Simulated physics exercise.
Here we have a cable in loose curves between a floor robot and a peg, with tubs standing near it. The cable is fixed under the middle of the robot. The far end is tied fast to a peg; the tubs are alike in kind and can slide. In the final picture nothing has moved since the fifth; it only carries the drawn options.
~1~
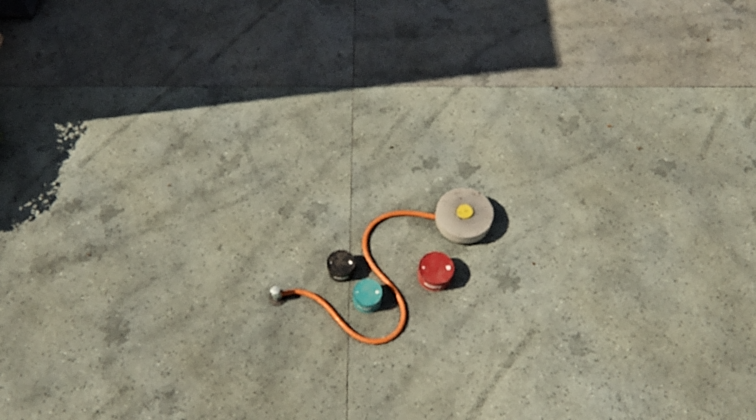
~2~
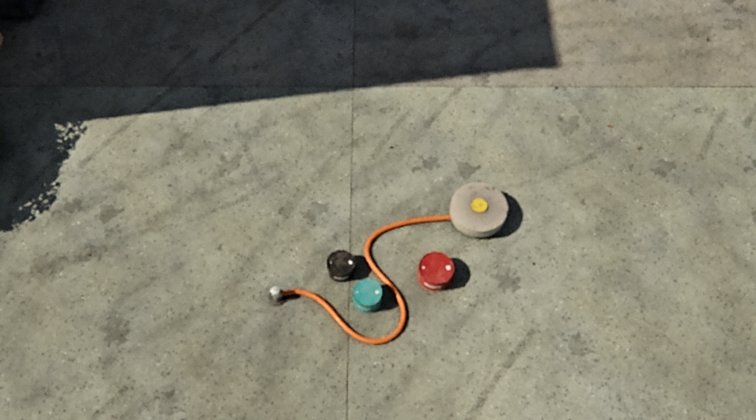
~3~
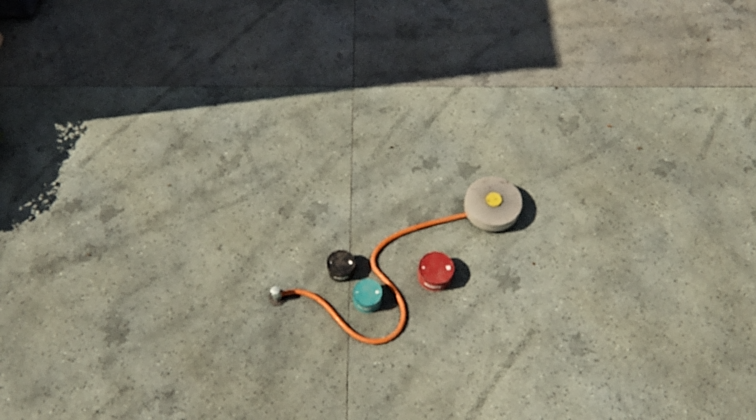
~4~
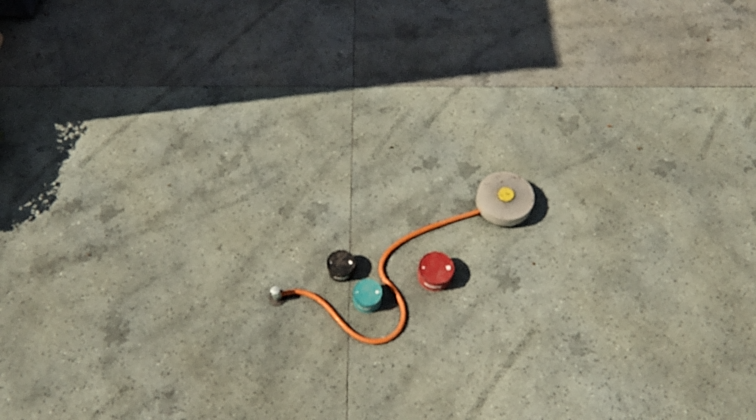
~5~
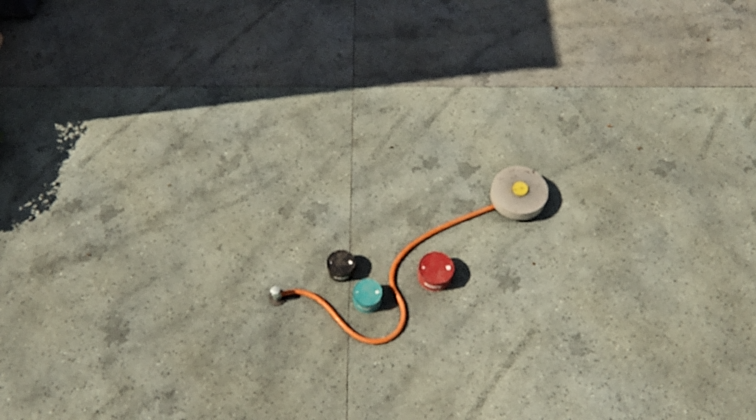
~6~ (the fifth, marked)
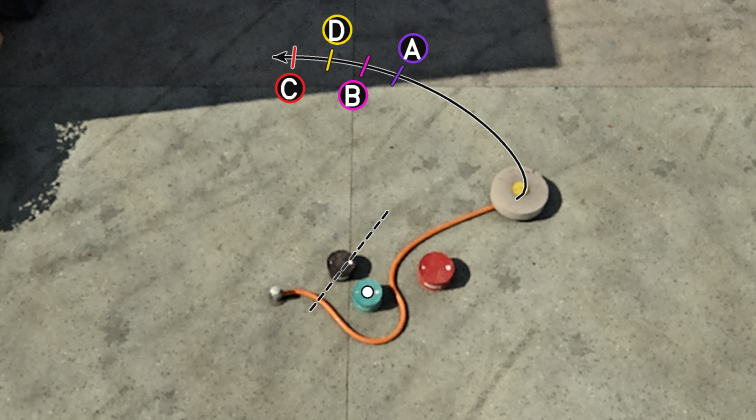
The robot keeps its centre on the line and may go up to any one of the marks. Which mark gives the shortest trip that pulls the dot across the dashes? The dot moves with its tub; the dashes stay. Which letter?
At D, and not before.
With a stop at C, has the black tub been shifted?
Yes.
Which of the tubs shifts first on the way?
Turquoise.
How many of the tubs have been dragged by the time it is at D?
Two.
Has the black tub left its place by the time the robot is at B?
Yes.
On the marked copy, A at (397, 76); B at (365, 66); C at (294, 57); D at (330, 60); the dashed line at (349, 260); the route from (517, 199) via (428, 89) to (274, 57); the white dot at (367, 292).
With D. Early on, robot (486, 120); turquoise tub (368, 296).
Further on, robot (407, 73); black tub (337, 262); turquoise tub (359, 278).
At the end, robot (329, 54); black tub (320, 250); turquoise tub (345, 260); the dot on the turquoise tub is over the dashed line.
As for the rest, A leaves the dotted tub short, at (357, 275); B leaves the dotted tub short, at (352, 267); C does it too, but is farther than needed.
